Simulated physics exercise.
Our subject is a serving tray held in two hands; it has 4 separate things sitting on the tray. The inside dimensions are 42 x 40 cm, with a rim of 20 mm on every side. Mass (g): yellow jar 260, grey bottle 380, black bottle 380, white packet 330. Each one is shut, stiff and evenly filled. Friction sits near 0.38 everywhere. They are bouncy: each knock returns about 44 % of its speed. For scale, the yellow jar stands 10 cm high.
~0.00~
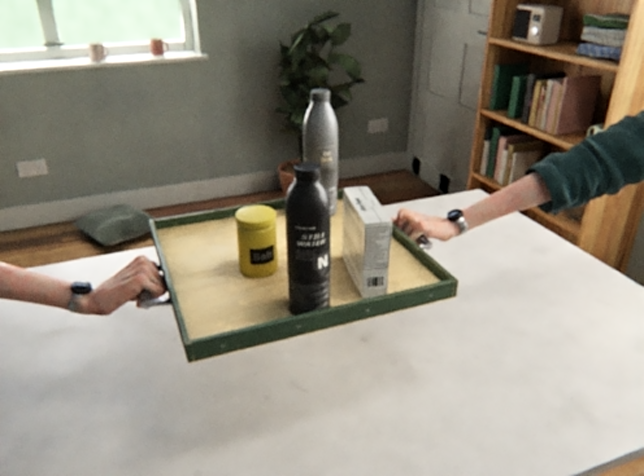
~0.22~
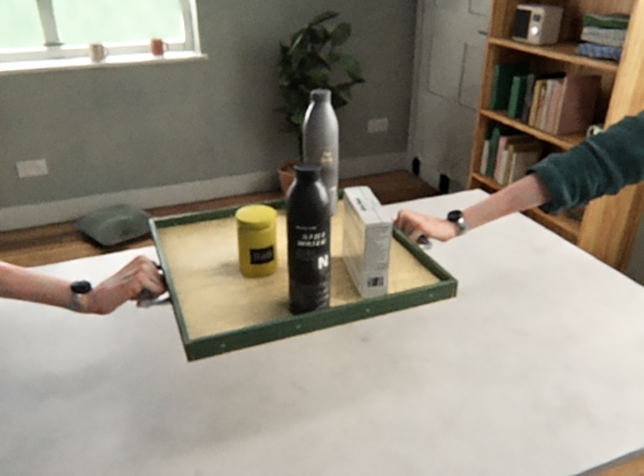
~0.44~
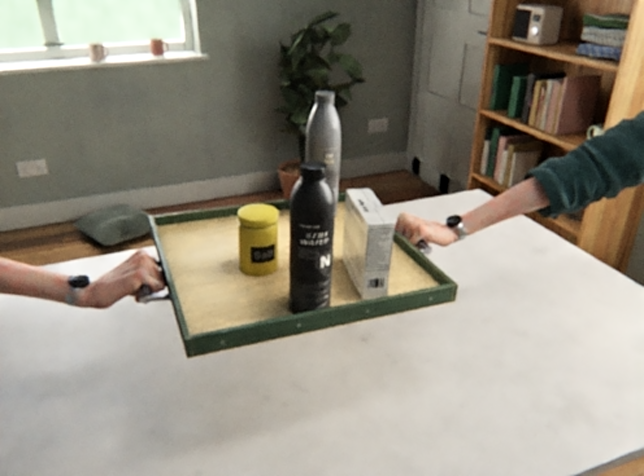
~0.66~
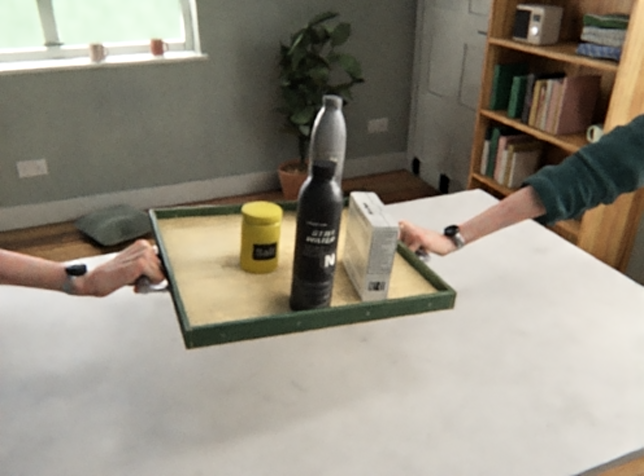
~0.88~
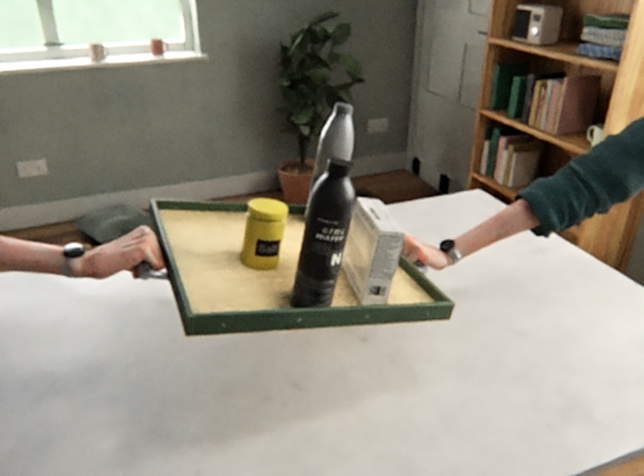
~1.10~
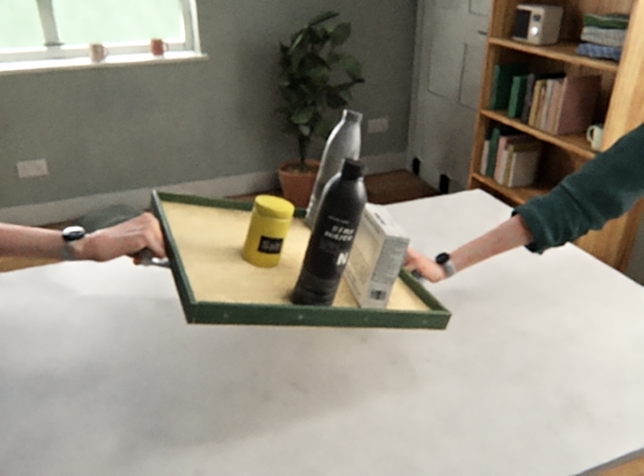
Two hands grip a green-rimmed serving tray above a pale tabletop, seen from slightly above in a room with a window, a leafy plant and a bookshelf. On it, a yellow jar sits left, a black bottle stands in front of a grey one near the middle, and a white packet sits right. After staying level, the tray tilts right side down, its items leaning with it, while the view stays still.
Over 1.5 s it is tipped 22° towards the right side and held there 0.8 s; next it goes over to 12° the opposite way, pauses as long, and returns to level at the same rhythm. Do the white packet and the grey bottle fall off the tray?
White packet: Lost; grey bottle: Lost.
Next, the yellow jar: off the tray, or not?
The yellow jar is still on the tray.
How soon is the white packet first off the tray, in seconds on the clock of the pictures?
Answer: About 1.7 s.
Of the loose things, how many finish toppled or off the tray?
That makes 3.
Around 1.70 s, tilt 22°, right edge down; grey bottle now off the tray; white packet on its side near (421, 282); black bottle on its side.
Around 2.70 s, tilt 19°, right edge down; black bottle and white packet now off the tray; yellow jar shifted 20 cm.
Around 3.70 s, tilt 11°, left edge down; yellow jar shifted 24 cm.
Finally (6.6 s), off the tray, grey bottle, black bottle and white packet; not toppled but over 5 cm from the start, yellow jar. Final places as that camera would see them, white packet near (437, 323), grey bottle near (345, 235).
